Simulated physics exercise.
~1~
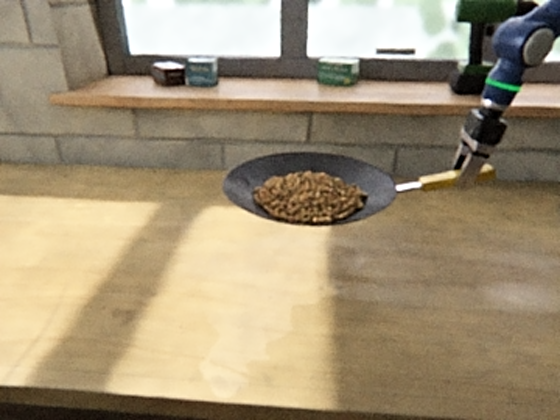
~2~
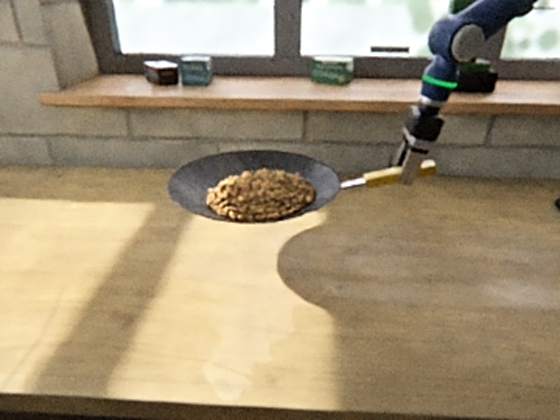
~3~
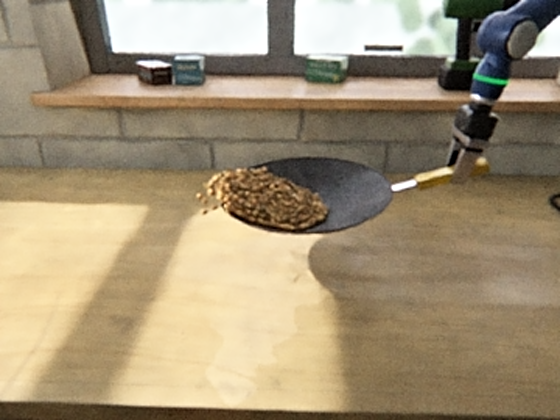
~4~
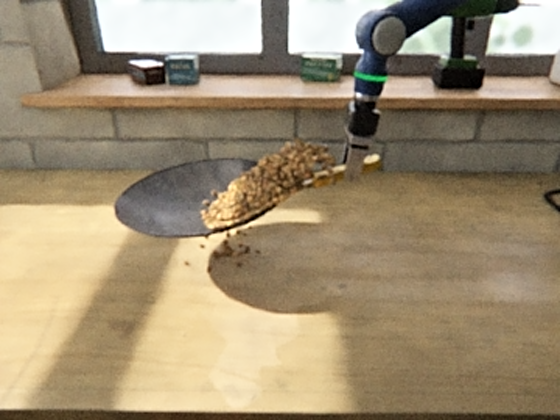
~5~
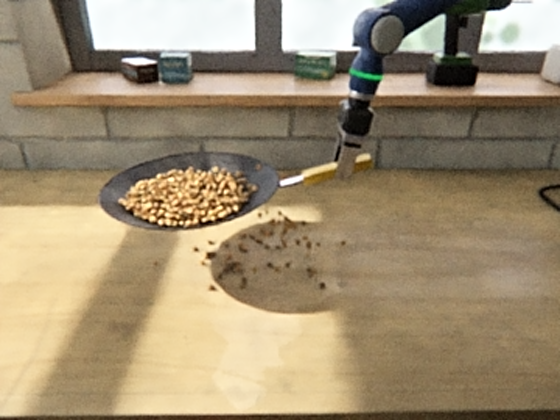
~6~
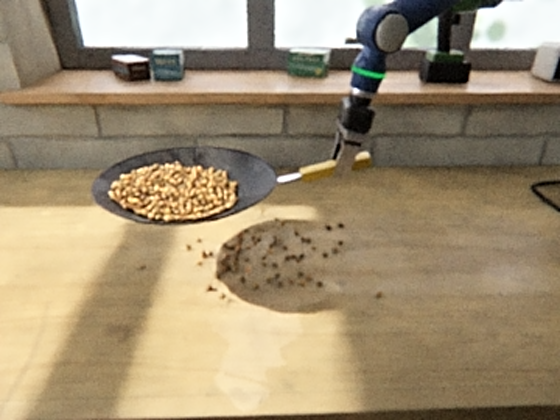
A robot arm held a dark wok heaped with dried chickpeas above a wooden table, moved it left, then right and left again, sliding the heap about and spilling some, and ended holding it still with most of the chickpeas inside.
